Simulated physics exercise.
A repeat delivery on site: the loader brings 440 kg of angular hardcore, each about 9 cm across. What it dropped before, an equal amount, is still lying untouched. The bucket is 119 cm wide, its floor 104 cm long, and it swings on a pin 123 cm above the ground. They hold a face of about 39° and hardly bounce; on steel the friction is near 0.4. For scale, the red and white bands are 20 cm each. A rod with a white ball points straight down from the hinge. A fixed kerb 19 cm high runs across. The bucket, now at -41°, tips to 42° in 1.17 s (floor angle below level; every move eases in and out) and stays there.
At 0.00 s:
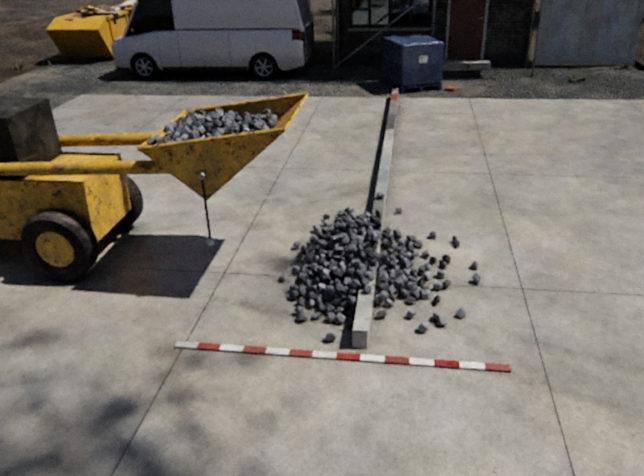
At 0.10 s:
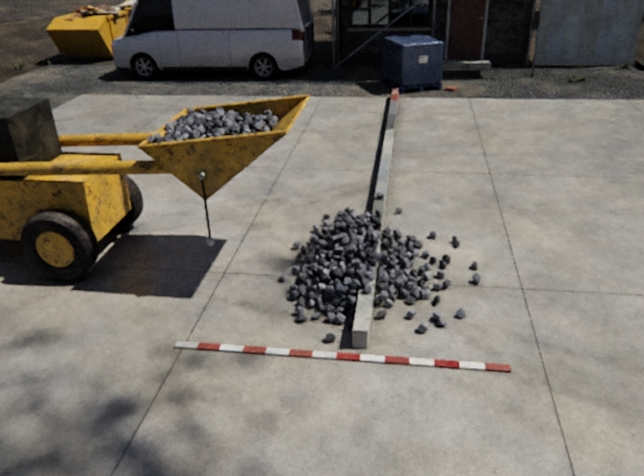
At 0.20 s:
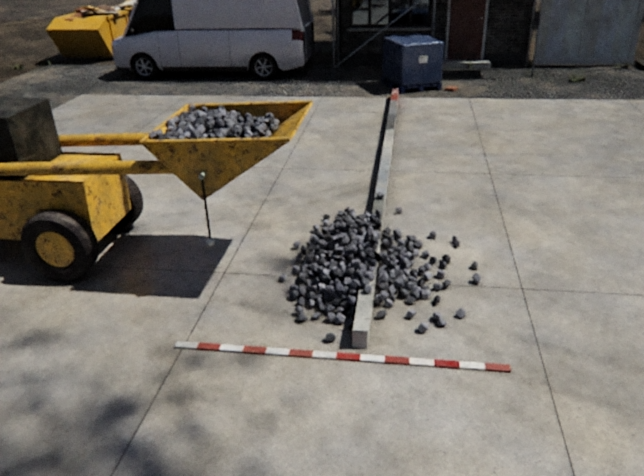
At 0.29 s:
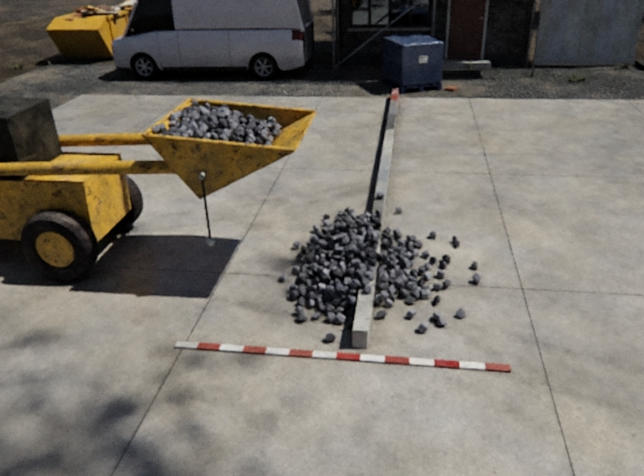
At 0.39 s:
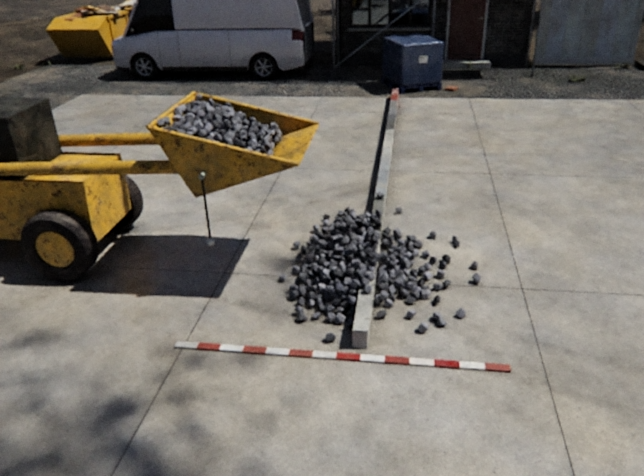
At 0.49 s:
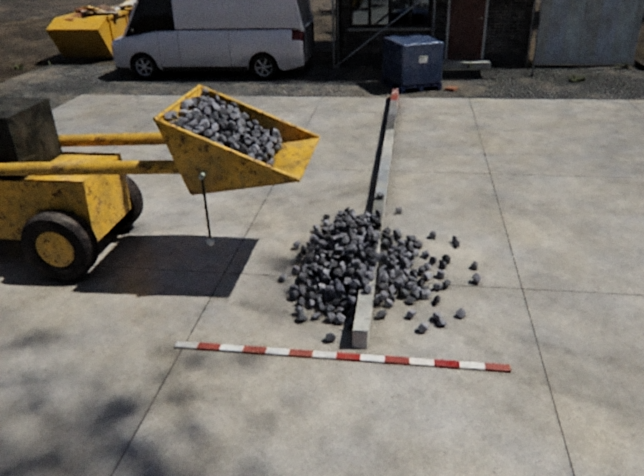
A yellow loader holding a bucket of grey stones stayed in place while the bucket slowly tilted forward, its front edge lowering toward the right, beside a heap of stones lying still across a kerb.
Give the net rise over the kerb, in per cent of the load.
Close to 0 parts in a hundred.
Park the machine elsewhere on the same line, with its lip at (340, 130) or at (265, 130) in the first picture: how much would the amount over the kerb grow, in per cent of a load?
About 30 and 0 per cent.
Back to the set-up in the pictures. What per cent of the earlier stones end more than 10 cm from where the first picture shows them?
About 0 per cent.
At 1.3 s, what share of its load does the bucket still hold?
It holds some 75 per cent.
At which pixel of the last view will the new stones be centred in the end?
Near (304, 251).
After 0.9 s the floor is at 29°; in per cent of one load, 100 in the bucket, 81 on this side of the kerb, 19 over the kerb; the foremost stones are at (457, 267).
After 1.3 s the floor is at 42°; in per cent of one load, 76 in the bucket, 105 on this side of the kerb, 19 over the kerb; the foremost stones are at (457, 267).
After 1.6 s the floor is at 42°; in per cent of one load, 22 in the bucket, 159 on this side of the kerb, 19 over the kerb; the foremost stones are at (457, 267).
After 4.5 s the floor is at 42°; in per cent of one load, 0 in the bucket, 181 on this side of the kerb, 19 over the kerb; the foremost stones are at (457, 267). Net gain over the kerb, 0.
